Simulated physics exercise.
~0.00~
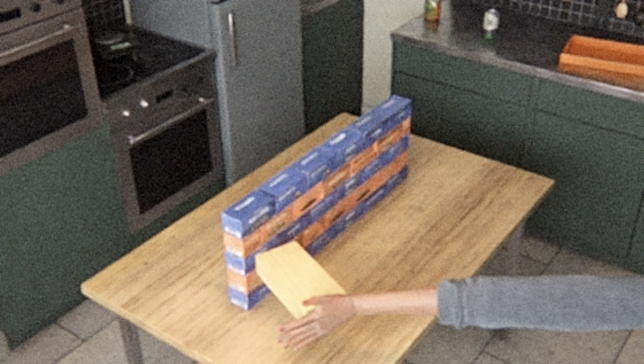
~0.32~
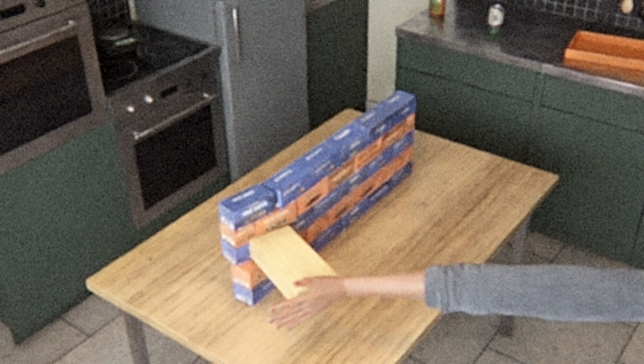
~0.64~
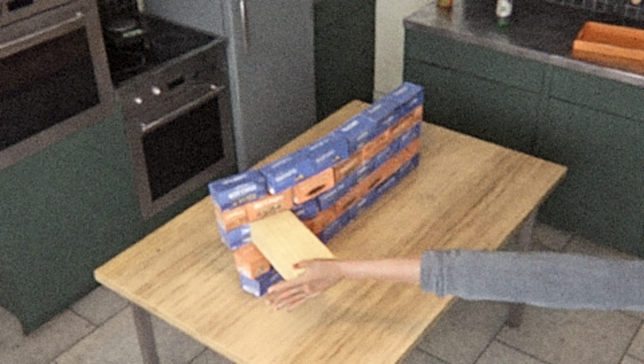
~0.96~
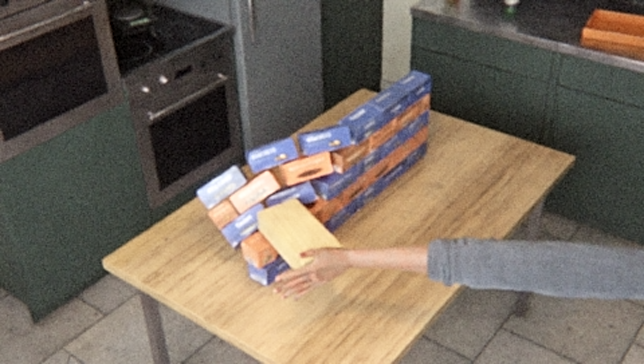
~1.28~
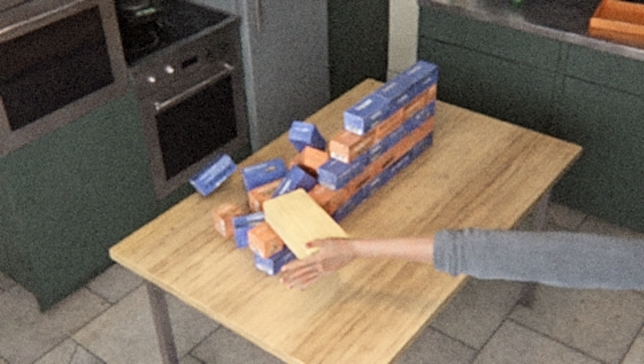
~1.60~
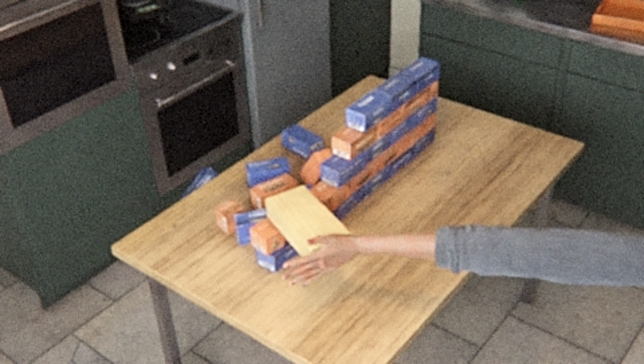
A hand pushing a pale wooden block into a wall of blue and orange packets, toppling its near end across the table.
